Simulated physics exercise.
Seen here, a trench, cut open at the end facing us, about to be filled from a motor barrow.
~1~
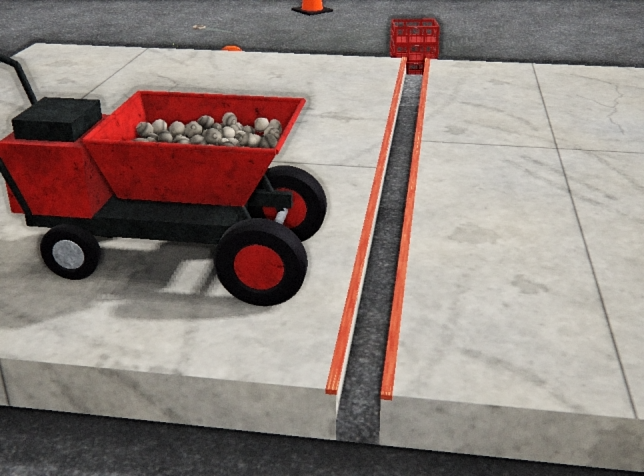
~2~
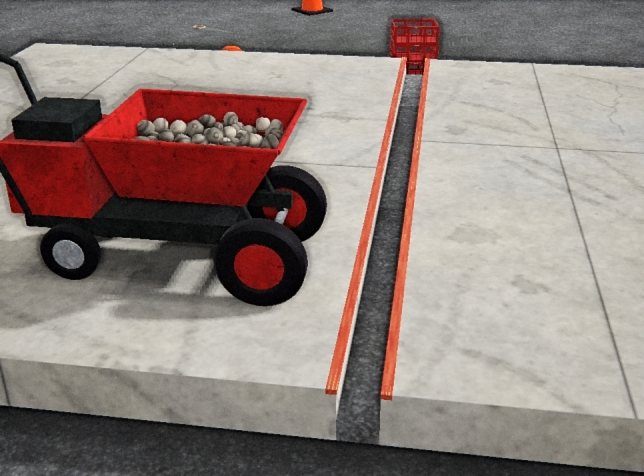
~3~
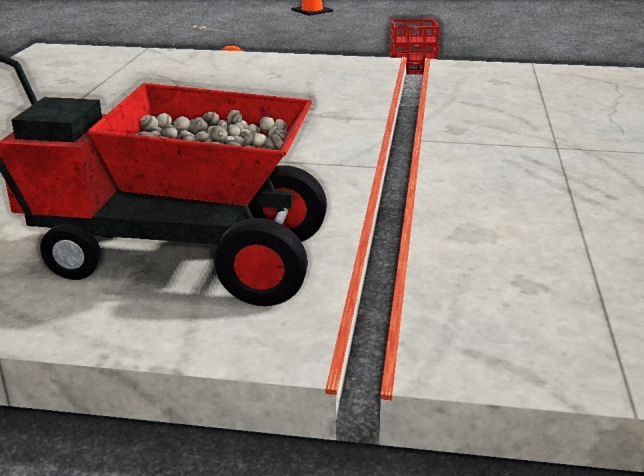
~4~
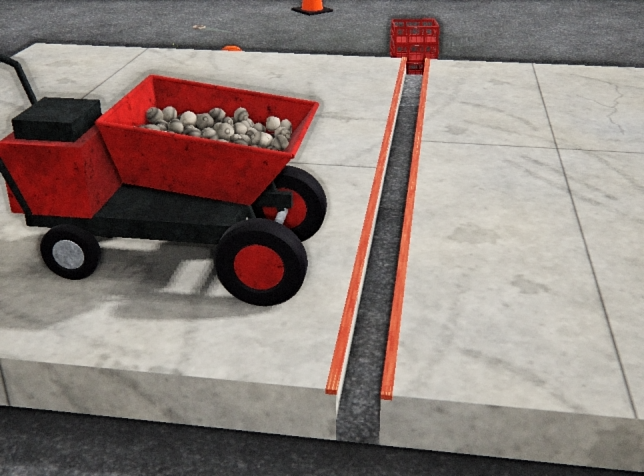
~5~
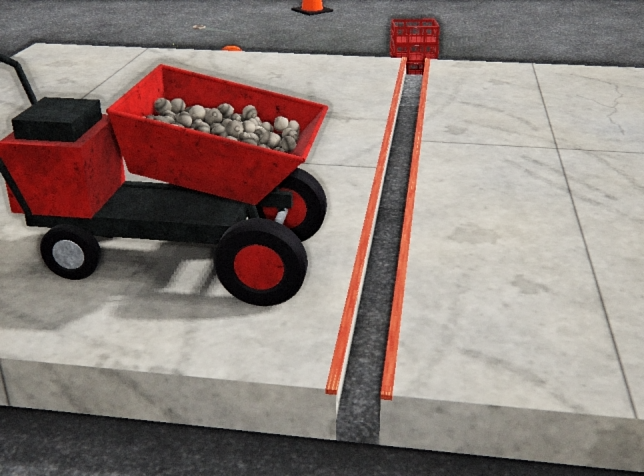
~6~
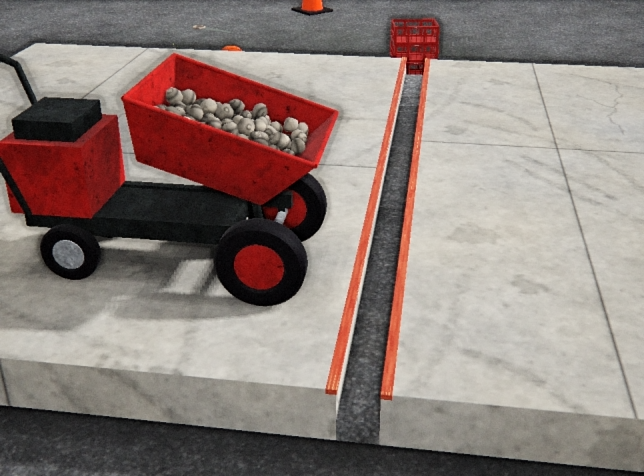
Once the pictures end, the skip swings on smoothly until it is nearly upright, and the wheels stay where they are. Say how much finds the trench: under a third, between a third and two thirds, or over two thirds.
Between the edges lies less than a third of the load.
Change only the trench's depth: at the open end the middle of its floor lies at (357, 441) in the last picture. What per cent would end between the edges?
Near 10 %.
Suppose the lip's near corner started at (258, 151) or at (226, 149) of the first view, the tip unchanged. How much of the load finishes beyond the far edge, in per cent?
Near 70 % and 30 %.
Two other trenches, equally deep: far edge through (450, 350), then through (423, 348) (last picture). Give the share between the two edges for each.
The first gives 80 %, the second 50 %.
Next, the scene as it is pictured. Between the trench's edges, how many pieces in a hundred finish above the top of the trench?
Some 5 per cent.
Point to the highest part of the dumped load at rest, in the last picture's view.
Close to (424, 254).
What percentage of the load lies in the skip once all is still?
Near 0 %.
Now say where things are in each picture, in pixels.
In the first picture, lip of the skip at (276, 152), level; top of the load at (198, 142), river pebbles; first edge of the trench at (342, 341); far edge at (393, 345), the trench under half as wide as the skip, and about as deep as wide.
In the second picture, lip of the skip at (278, 153), level; top of the load at (199, 141).
In the third picture, lip of the skip at (283, 154), tipped barely; top of the load at (203, 138).
In the fourth picture, lip of the skip at (292, 156), tipped a little; top of the load at (190, 133).
In the fifth picture, lip of the skip at (302, 160), tipped a little; top of the load at (185, 120).
In the sixth picture, lip of the skip at (315, 166), tipped clearly; top of the load at (187, 123); first edge of the trench at (342, 341); far edge at (393, 345).
Soon, skip tipped steeply; all in the skip.
A while on, skip tipped right over; most in the skip; a small part beyond it; a stray few falling.
Towards the end, skip tipped right over; about a quarter in the skip; a stray few in or heaped over the trench; most beyond it.
Finally, skip tipped right over; a small part in or heaped over the trench; most beyond it.
